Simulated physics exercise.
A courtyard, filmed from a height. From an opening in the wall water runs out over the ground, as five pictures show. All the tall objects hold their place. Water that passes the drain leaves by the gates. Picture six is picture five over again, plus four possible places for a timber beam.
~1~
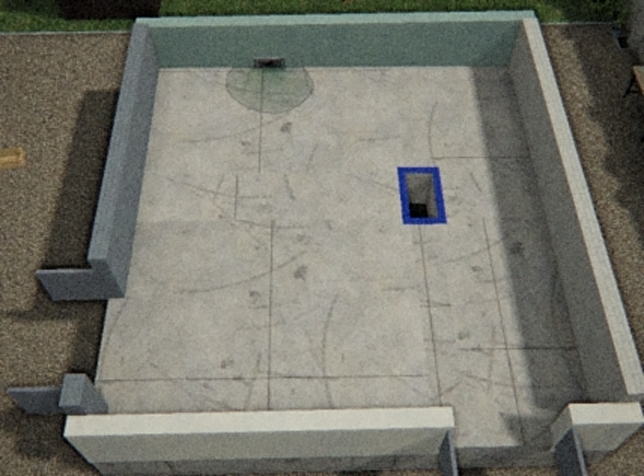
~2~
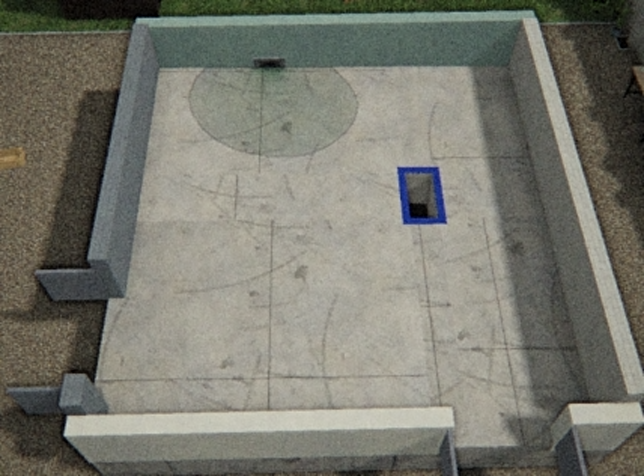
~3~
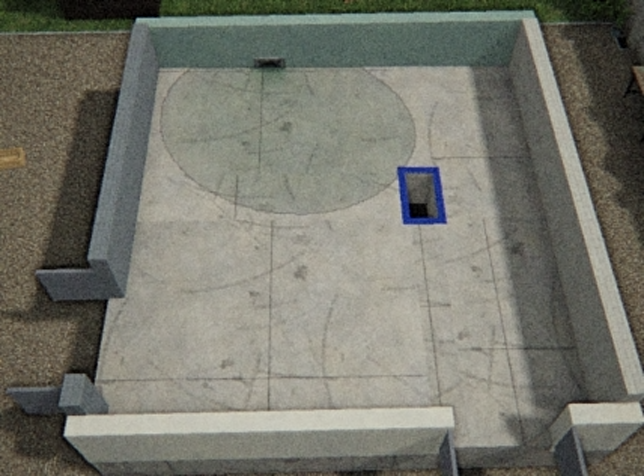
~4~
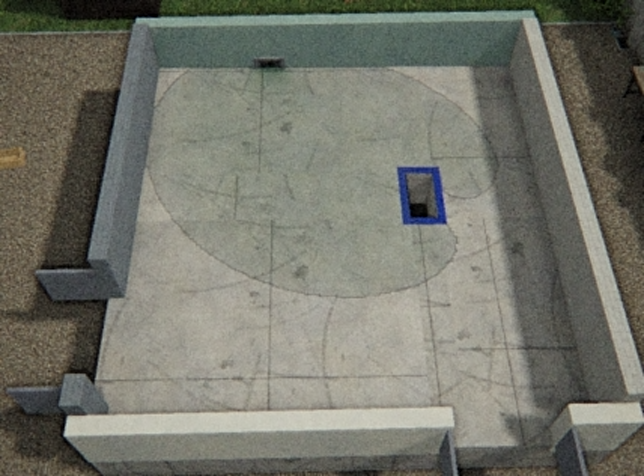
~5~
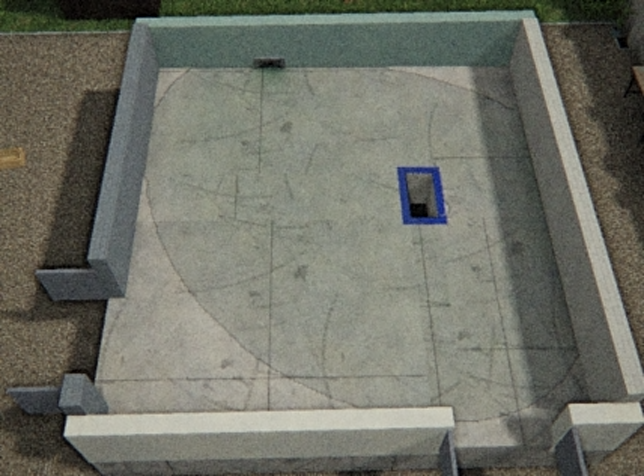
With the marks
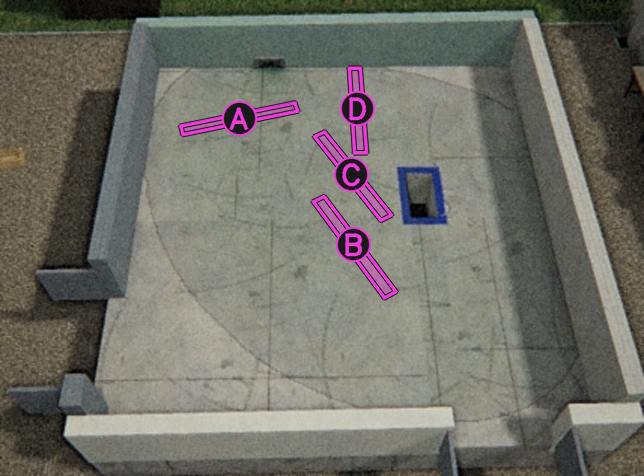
At the start, a small patch of water lies below an outlet in the far wall of a walled concrete yard, seen from above. The thin sheet widens across the floor, reaches the blue-edged drain pit and wraps around it, then spreads over most of the ground to the near wall.
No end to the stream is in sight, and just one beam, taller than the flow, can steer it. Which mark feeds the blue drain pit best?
The answer is place B.
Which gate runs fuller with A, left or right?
More leaves on the right.
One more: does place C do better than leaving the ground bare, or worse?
It is worse.
In magenta, A from (181, 130) to (296, 107); B from (318, 199) to (390, 294); C from (319, 134) to (386, 217); D from (360, 152) to (354, 68).
If A is chosen, about 14 % of the stream goes into the blue drain pit, about 84 % out by the gates.
If B is chosen, about 24 % of the stream goes into the blue drain pit, about 75 % out by the gates.
If C is chosen, about 13 % of the stream goes into the blue drain pit, about 86 % out by the gates.
If D is chosen, about 13 % of the stream goes into the blue drain pit, about 86 % out by the gates.
